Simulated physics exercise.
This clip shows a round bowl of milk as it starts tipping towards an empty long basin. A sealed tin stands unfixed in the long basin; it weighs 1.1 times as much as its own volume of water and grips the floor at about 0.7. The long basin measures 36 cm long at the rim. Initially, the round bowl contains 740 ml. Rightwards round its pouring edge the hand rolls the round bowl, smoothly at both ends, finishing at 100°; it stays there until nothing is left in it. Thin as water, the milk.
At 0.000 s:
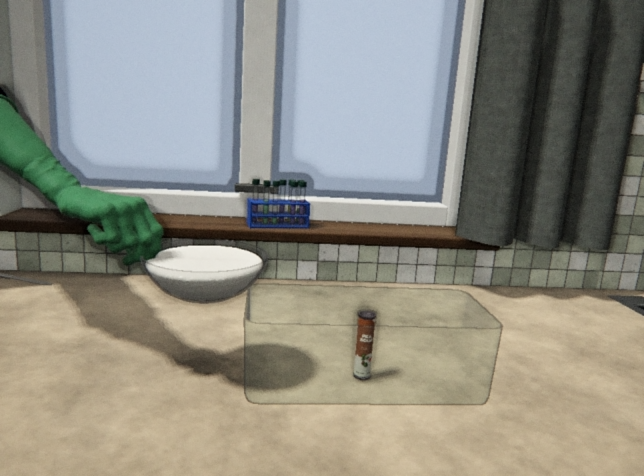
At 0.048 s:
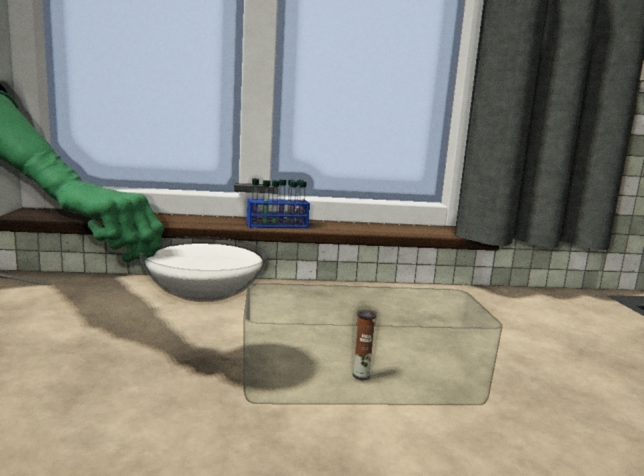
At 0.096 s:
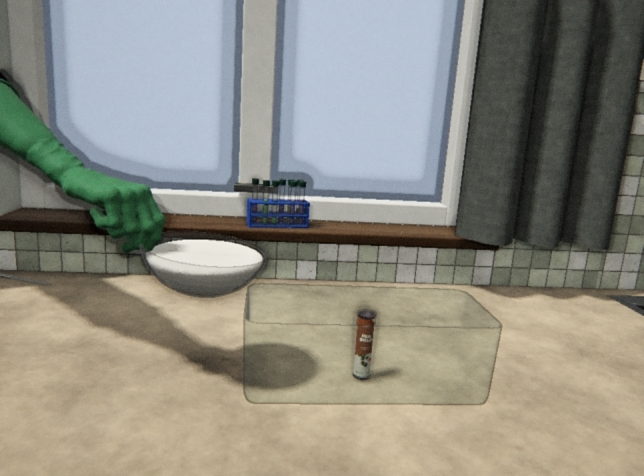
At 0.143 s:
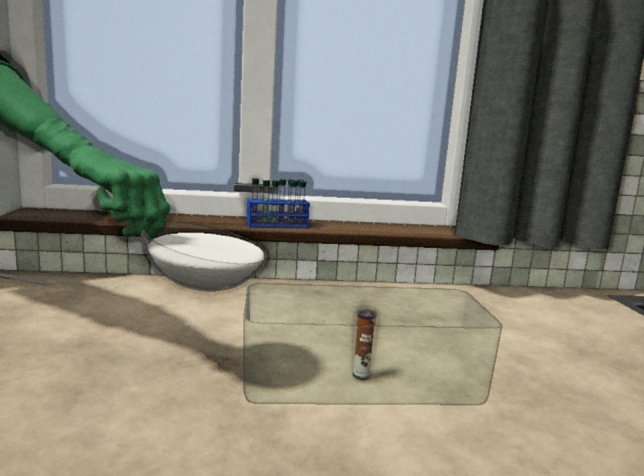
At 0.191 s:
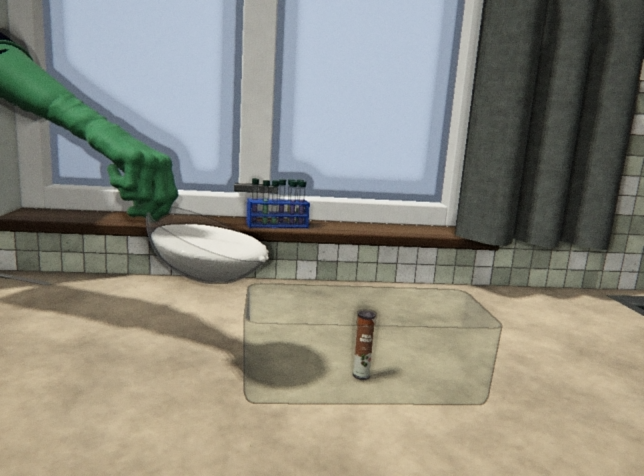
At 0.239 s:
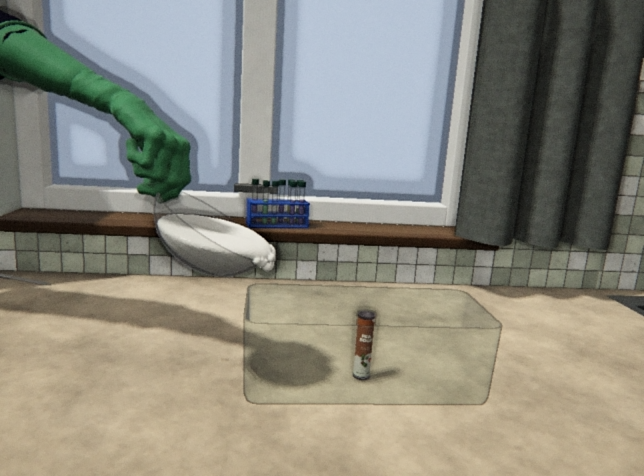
A green hand tilted a round white bowl of milk rightwards, slowly at first and then further, until a little milk slipped over its right rim above a clear basin with a small tin inside.
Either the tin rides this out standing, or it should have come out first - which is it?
It should have come out.
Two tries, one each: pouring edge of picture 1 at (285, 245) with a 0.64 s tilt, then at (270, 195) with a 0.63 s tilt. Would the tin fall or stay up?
First it tips over; then it tips over.
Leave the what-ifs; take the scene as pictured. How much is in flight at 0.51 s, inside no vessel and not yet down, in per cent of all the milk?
About 52 per cent.
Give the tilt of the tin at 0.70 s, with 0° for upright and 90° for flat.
The tilt is near 0°.
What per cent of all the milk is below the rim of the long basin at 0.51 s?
38 %, give or take.
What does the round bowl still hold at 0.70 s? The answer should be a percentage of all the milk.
Near 0 percent, more or less.
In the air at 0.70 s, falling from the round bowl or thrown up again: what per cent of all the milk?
Near 0 percent.
After 0.51 s the tilt is 91° and 9 per cent is still to pour; the tin stands where it began.
After 0.70 s the tilt is 100° and 0 per cent is still to pour; the tin stands 4 cm from where it began.
After 0.91 s the tilt is 100° and 0 per cent is still to pour; the tin leans 26°.
After 1.13 s the tilt is 100° and 0 per cent is still to pour; the tin lies on its side.
In the end the tin lies on its side.
